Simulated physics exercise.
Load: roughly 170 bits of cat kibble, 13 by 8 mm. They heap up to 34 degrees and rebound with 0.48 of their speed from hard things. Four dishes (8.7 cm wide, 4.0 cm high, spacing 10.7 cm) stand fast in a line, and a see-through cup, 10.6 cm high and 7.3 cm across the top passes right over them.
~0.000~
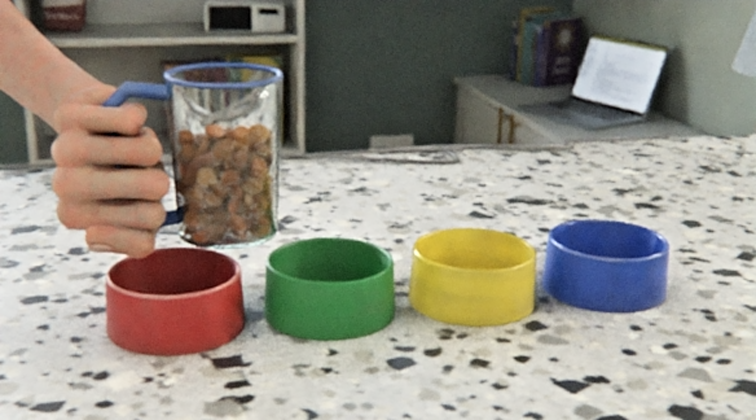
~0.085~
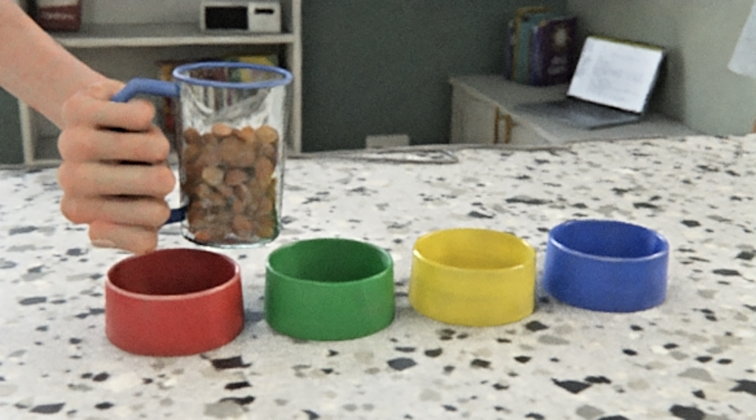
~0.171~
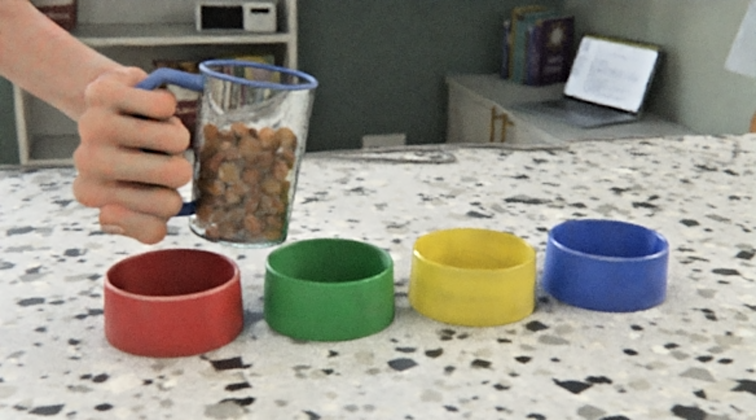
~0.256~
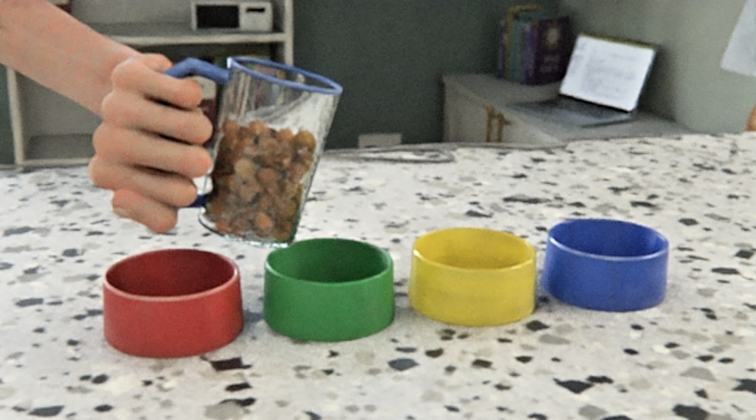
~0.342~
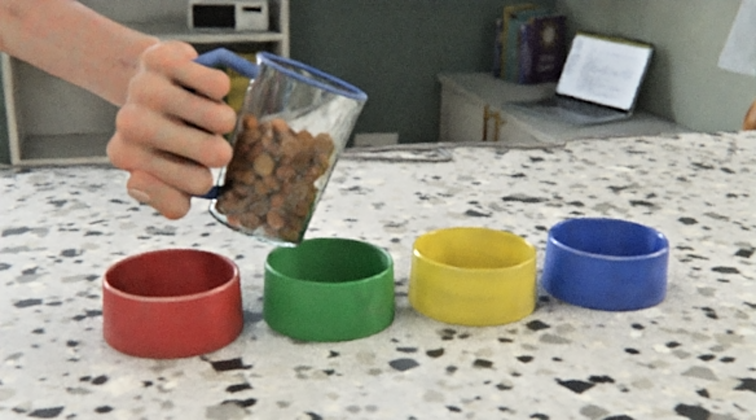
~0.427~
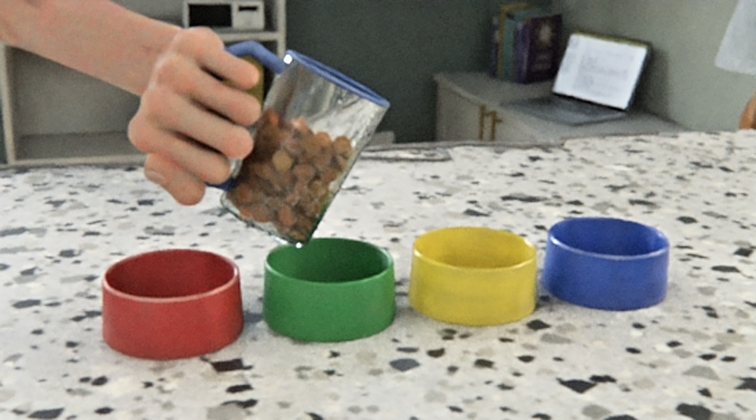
A hand held a clear cup of brown kibble by its blue handle above a row of red, green, yellow and blue dishes, then moved it right while tilting it steadily rightward.
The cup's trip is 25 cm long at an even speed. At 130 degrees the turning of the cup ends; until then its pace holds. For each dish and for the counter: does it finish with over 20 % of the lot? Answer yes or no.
Red dish: No; blue dish: Yes; green dish: No; yellow dish: No; on the counter: No.
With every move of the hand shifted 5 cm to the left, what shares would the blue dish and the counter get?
In that case blue 20, counter 60.
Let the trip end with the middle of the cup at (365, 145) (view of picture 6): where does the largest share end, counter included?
The winner: Yellow.
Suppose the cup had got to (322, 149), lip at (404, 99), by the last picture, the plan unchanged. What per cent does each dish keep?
Red 0; blue 100; green 0; yellow 0.
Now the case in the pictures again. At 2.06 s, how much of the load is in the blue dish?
Some 95 per cent.
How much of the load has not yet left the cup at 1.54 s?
Some 90 per cent of the load.
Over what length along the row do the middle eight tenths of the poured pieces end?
Some 5 cm.
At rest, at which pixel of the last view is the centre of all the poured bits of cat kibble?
At about (614, 255).
After 1.09 s, tilt 79 degrees; cup holds 100 %.
After 1.54 s, tilt 113 degrees; cup holds 90 %, blue 10 %.
Then, at 2.06 s, tilt 130 degrees; cup holds 0 %, blue 95 %.
In the end, at 2.6 s, red 0 %, blue 95 %, green 0 %, yellow 0 %, counter 5 %.
